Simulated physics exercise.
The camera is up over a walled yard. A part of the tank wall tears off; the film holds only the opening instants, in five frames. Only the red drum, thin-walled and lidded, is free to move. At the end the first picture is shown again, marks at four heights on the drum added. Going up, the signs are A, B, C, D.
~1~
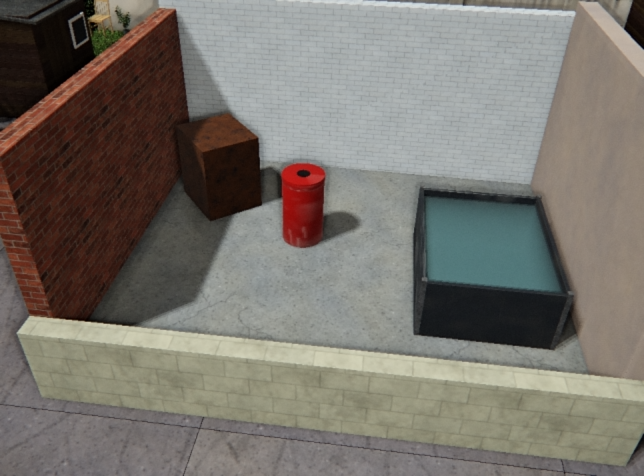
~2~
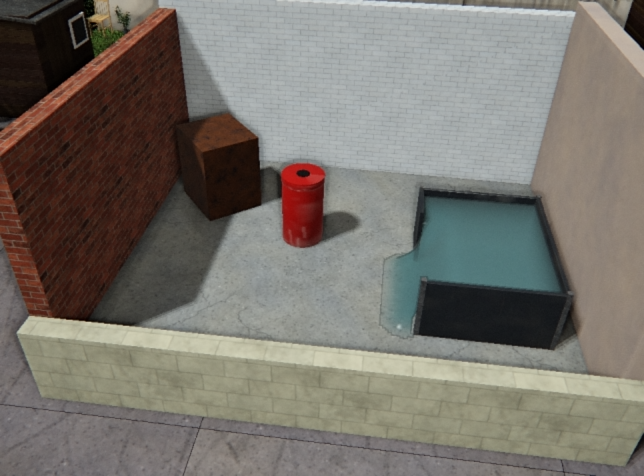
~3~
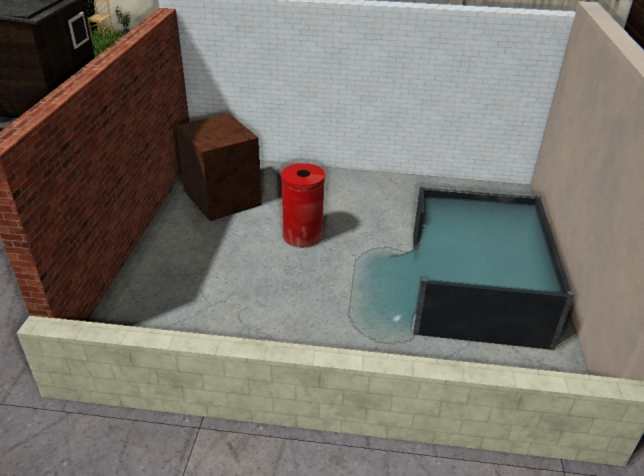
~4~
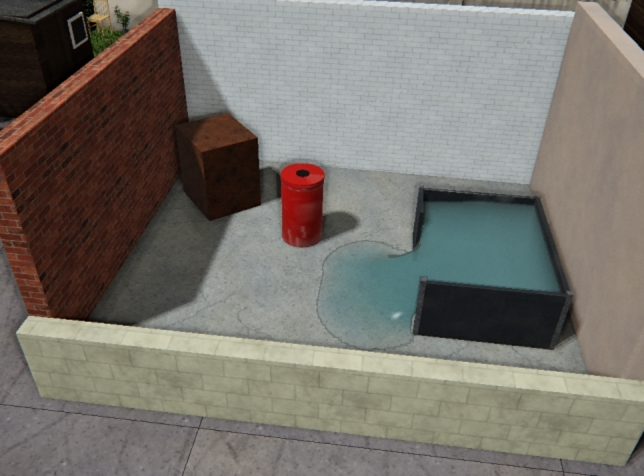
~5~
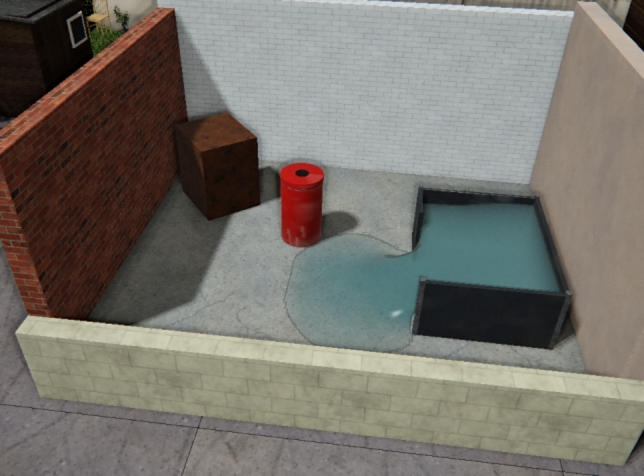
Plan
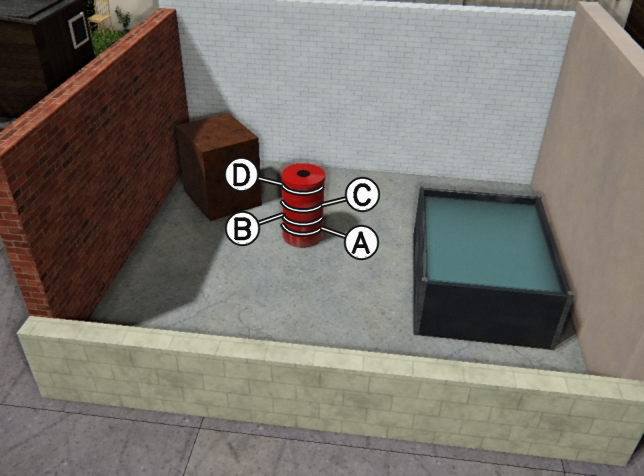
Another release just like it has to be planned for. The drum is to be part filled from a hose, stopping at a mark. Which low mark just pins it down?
Go for A.
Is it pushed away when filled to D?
No, that is safe.
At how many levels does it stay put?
All of the four.
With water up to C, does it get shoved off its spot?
No.
On the marked copy, A at (299, 234); B at (299, 224); C at (299, 210); D at (299, 193); from the bottom up A, B, C, D.
Choosing A, it does not move.
Choosing B, it does not move.
Choosing C, it does not move.
Choosing D, it does not move.
